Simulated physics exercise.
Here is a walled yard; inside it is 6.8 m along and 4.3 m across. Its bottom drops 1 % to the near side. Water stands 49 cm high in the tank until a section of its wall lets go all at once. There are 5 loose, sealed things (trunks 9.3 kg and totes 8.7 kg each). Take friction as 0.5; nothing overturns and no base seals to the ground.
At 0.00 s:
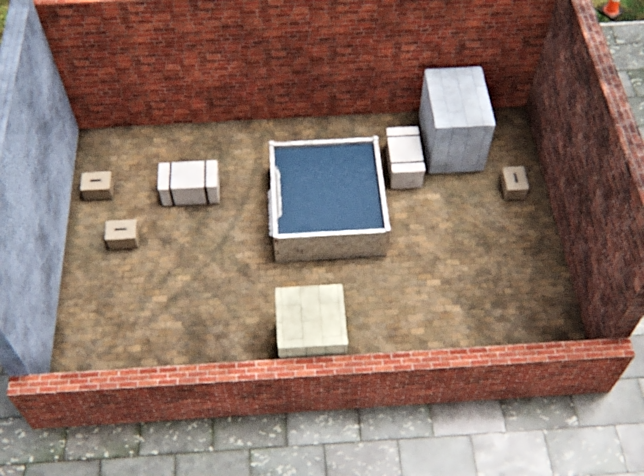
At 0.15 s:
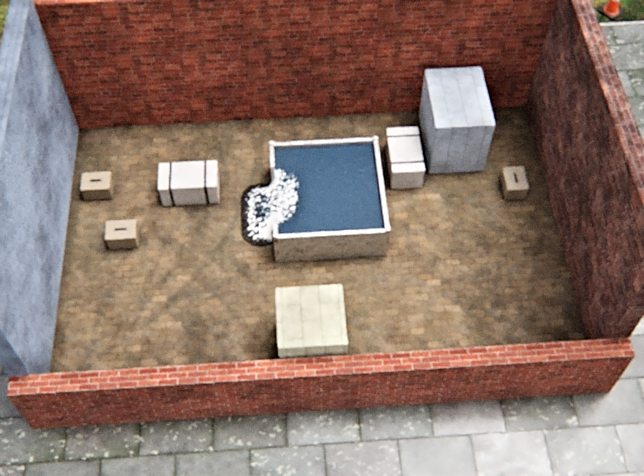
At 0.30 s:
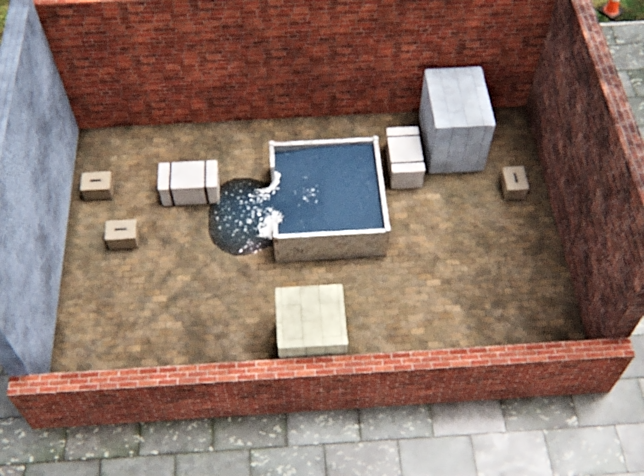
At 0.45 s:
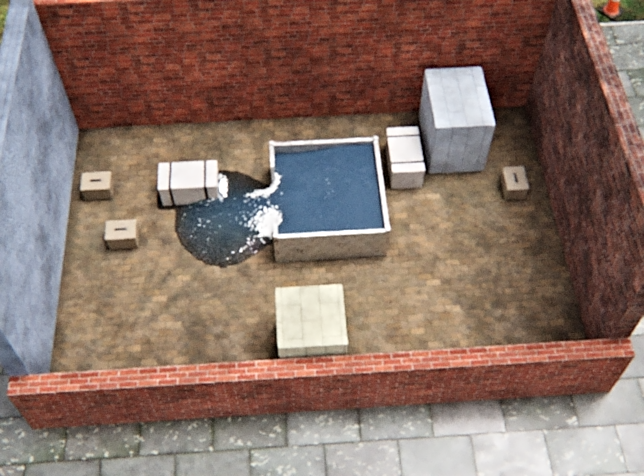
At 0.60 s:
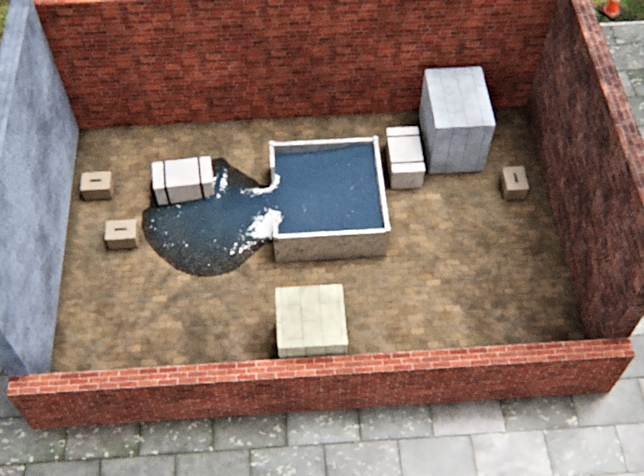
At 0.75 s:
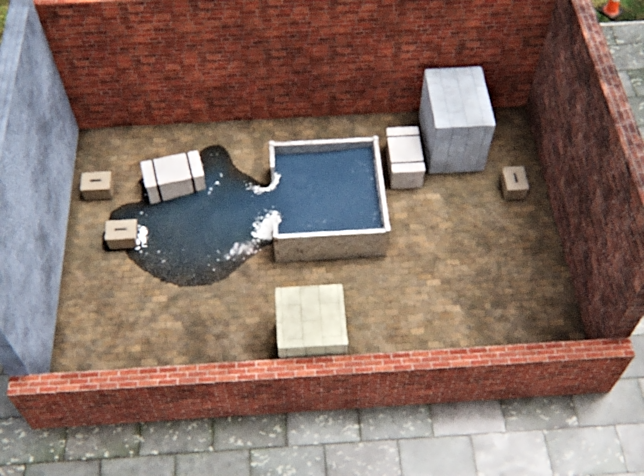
A walled yard with brick walls and a bluish-grey left wall is seen from high above, its floor brown paving, and the view stays still. A raised square tank of blue water stands in the middle, with pale boxes around it, a grey block behind right and small tan boxes at either side. Water pours through the tank's left side, foams and spreads leftward, nudging the strapped white trunk slightly left and reaching a tan box.
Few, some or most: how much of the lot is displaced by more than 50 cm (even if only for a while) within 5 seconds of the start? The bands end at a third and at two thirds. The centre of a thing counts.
It is from one to two thirds.
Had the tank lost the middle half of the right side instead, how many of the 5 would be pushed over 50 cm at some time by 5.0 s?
In that case 2 of them.
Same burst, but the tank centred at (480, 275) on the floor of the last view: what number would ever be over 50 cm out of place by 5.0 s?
In that case 1 of them.
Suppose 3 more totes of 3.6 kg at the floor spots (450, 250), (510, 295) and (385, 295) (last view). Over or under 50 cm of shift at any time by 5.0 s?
In turn: Less, less, short of it.
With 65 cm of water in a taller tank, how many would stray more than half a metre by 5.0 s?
In that case 3 of them.
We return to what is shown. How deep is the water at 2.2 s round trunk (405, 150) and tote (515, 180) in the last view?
About 0 and 0 cm.
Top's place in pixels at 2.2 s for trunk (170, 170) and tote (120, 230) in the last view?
Near (98, 128) and (76, 270).
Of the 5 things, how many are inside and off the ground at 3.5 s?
At that moment 2.
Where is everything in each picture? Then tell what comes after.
The first picture shows a trunk at (188, 175), on the bottom; a tote at (121, 229), on the bottom; 2.2 m2 under water; 0 of 5 have shifted.
The second picture shows a trunk at (188, 175), on the bottom; a tote at (121, 229) rests on the ground; water covers 2.6 m2; 0 of 5 have shifted.
The third picture shows a trunk at (188, 175) rests on the ground; a tote at (121, 229), on the bottom; water covers 3.2 m2; 0 of 5 have shifted.
The fourth picture shows a trunk at (188, 175) rests on the ground; a tote at (121, 229), on the bottom; 3.8 m2 under water; 0 of 5 have shifted.
The fifth picture shows a trunk at (182, 172), on the bottom, 8 cm from its start; a tote at (121, 229) rests on the ground; water covers 4.5 m2; 1 of 5 have shifted.
The sixth picture shows a trunk at (172, 169), on the bottom, 24 cm from its start; a tote at (121, 229), on the bottom; 5.3 m2 under water; 1 of 5 have shifted.
After 1.1 s 1 of 5 are over 50 cm from their spots; 0 afloat.
After 2.2 s 2 of 5 are over 50 cm from their spots; 3 afloat.
After 3.5 s 2 of 5 are over 50 cm from their spots; 2 afloat.
After 5.0 s 2 of 5 are over 50 cm from their spots, and 2 have been at some point; 2 afloat.
